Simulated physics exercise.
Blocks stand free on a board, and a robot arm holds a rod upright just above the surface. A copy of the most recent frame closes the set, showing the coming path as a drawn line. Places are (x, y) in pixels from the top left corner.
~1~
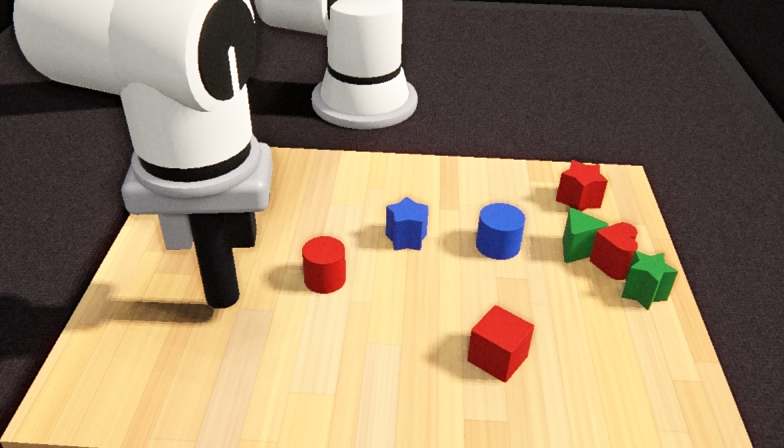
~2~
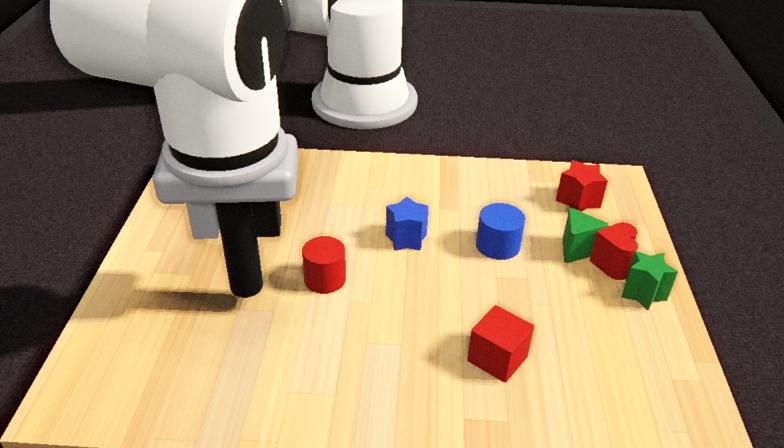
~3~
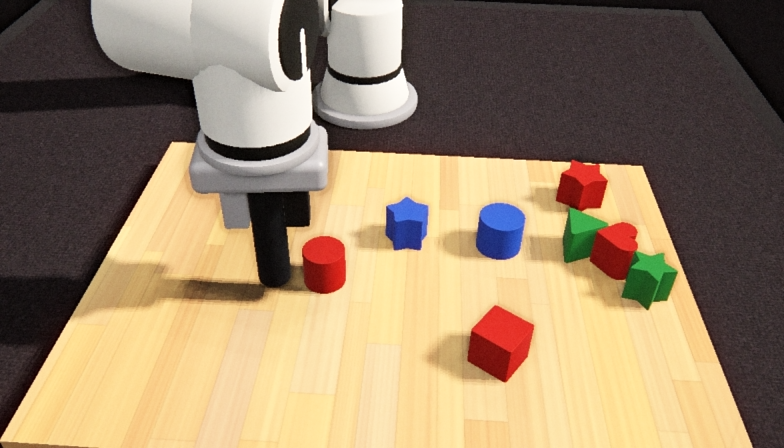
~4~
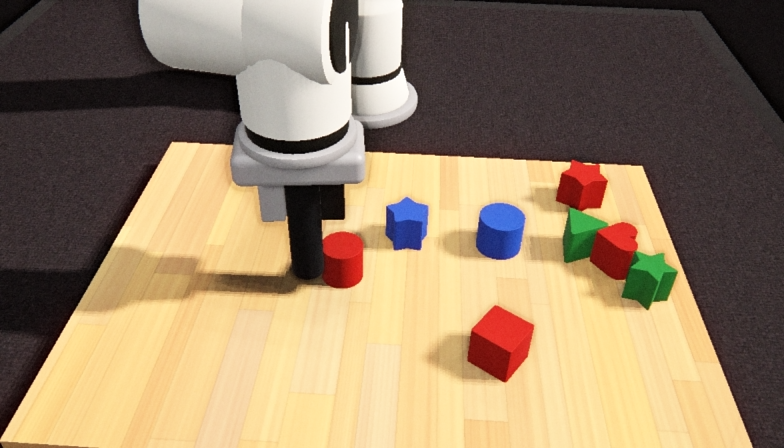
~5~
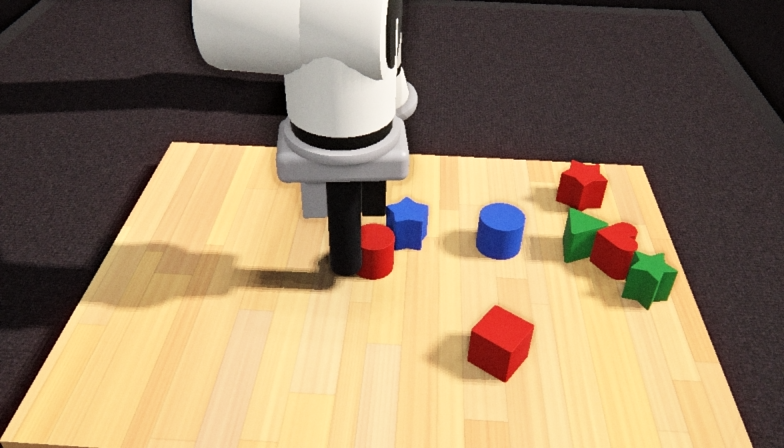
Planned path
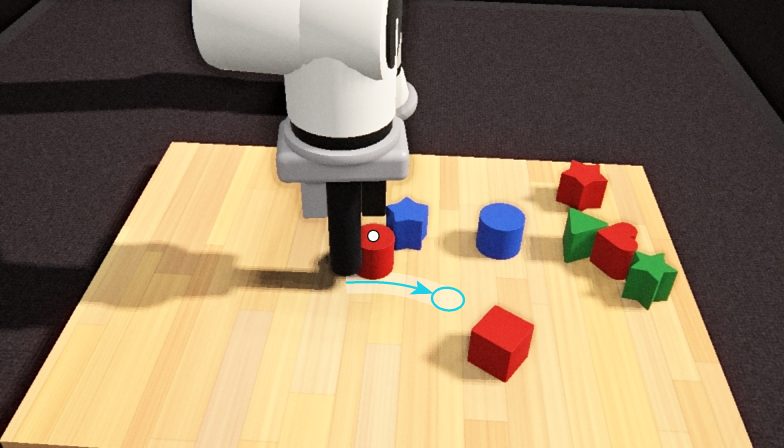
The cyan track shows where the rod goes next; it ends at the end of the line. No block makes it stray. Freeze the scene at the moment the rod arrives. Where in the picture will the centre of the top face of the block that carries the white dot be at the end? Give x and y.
At (398, 230).
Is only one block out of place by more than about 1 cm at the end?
Yes
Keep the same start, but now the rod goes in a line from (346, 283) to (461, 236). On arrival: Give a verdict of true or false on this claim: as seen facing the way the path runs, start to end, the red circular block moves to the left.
The statement is correct.
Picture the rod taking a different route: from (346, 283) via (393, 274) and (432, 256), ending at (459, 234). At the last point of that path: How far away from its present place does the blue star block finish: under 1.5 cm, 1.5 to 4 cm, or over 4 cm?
Displaced more than 4 cm.
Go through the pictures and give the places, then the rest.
The first frame shows lower end of the rod (223, 299), tops of blocks, red circular block (324, 249), blue star block (408, 210), red square piece (503, 327).
The second frame shows rod (247, 288), blocks as before.
The third frame shows rod (275, 278), blocks as before.
The fourth frame shows rod (308, 271), red circular block (342, 245).
The fifth frame shows rod (346, 267), red circular block (373, 236), blue star block (408, 210), red square piece (503, 327).
The drawn path runs from (346, 283) by way of (381, 282) and (415, 288) to (448, 299); the dot is on the red circular block.
The first path, step by step. One third of the way, rod (382, 267); red circular block (394, 230); blue star block (410, 206).
Two thirds of the way, rod (417, 273); red circular block (398, 230); blue star block (410, 206).
At the end, rod (449, 283); red circular block (398, 230); blue star block (410, 206); red square piece not moved.
